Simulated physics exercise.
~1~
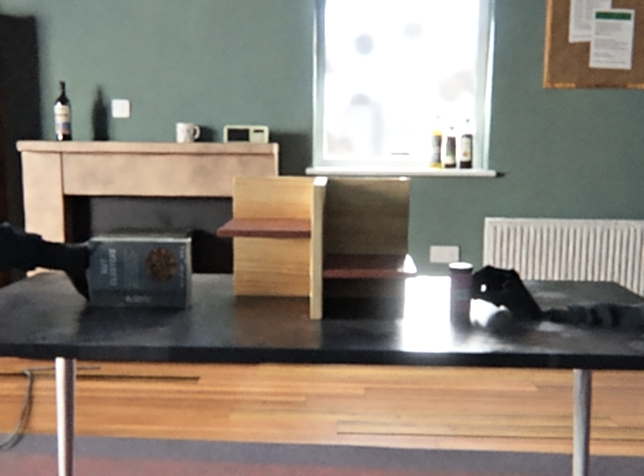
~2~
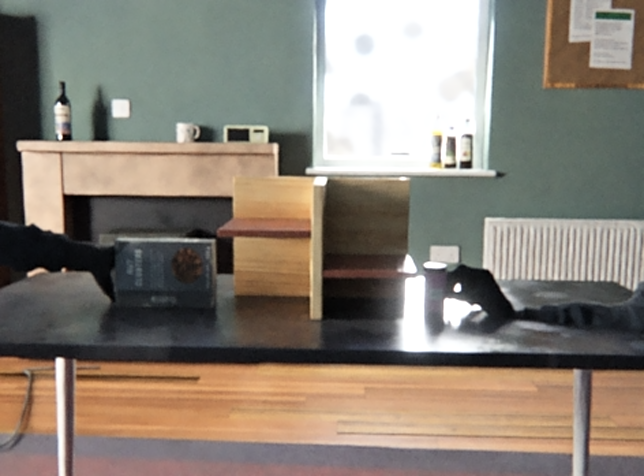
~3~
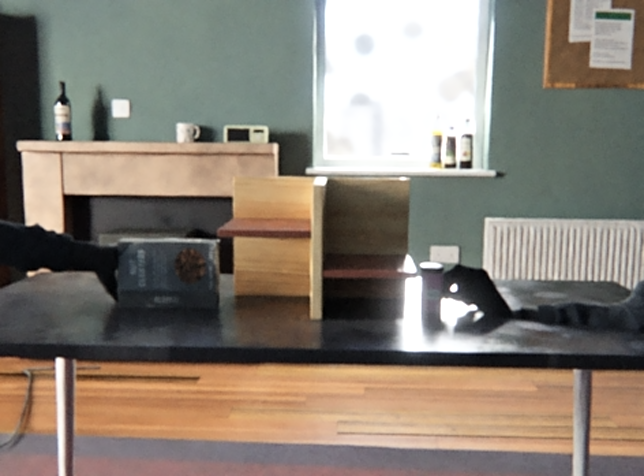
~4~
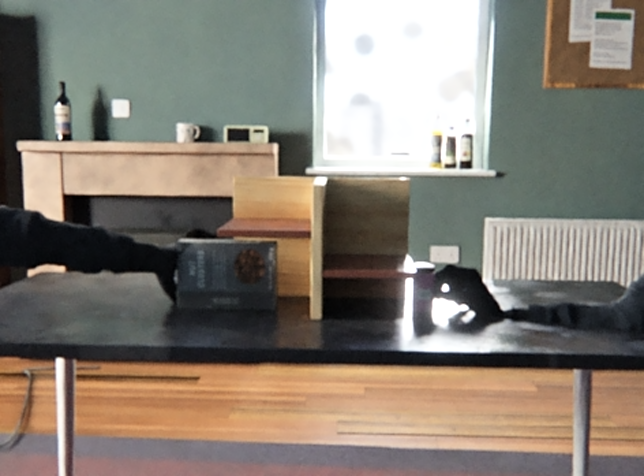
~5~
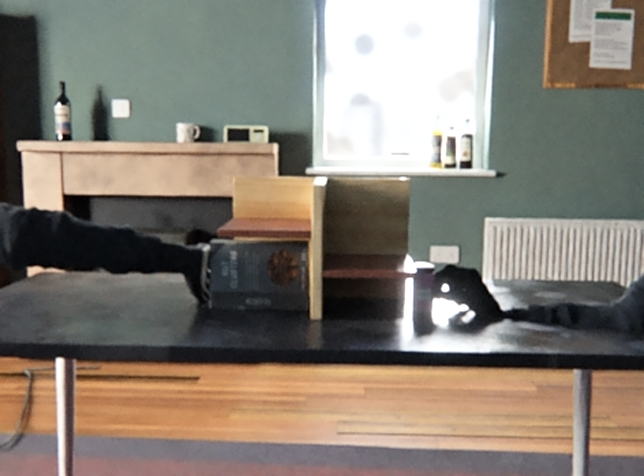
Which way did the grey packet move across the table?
The grey packet moved to the right, pushed by the gloved hand toward the wooden shelf.
Two dark-gloved hands pushed things toward a two-sided wooden shelf on a black table. The grey packet on its side slid right and went under the left ledge, while the small upright container moved left and stopped at the right ledge's edge.
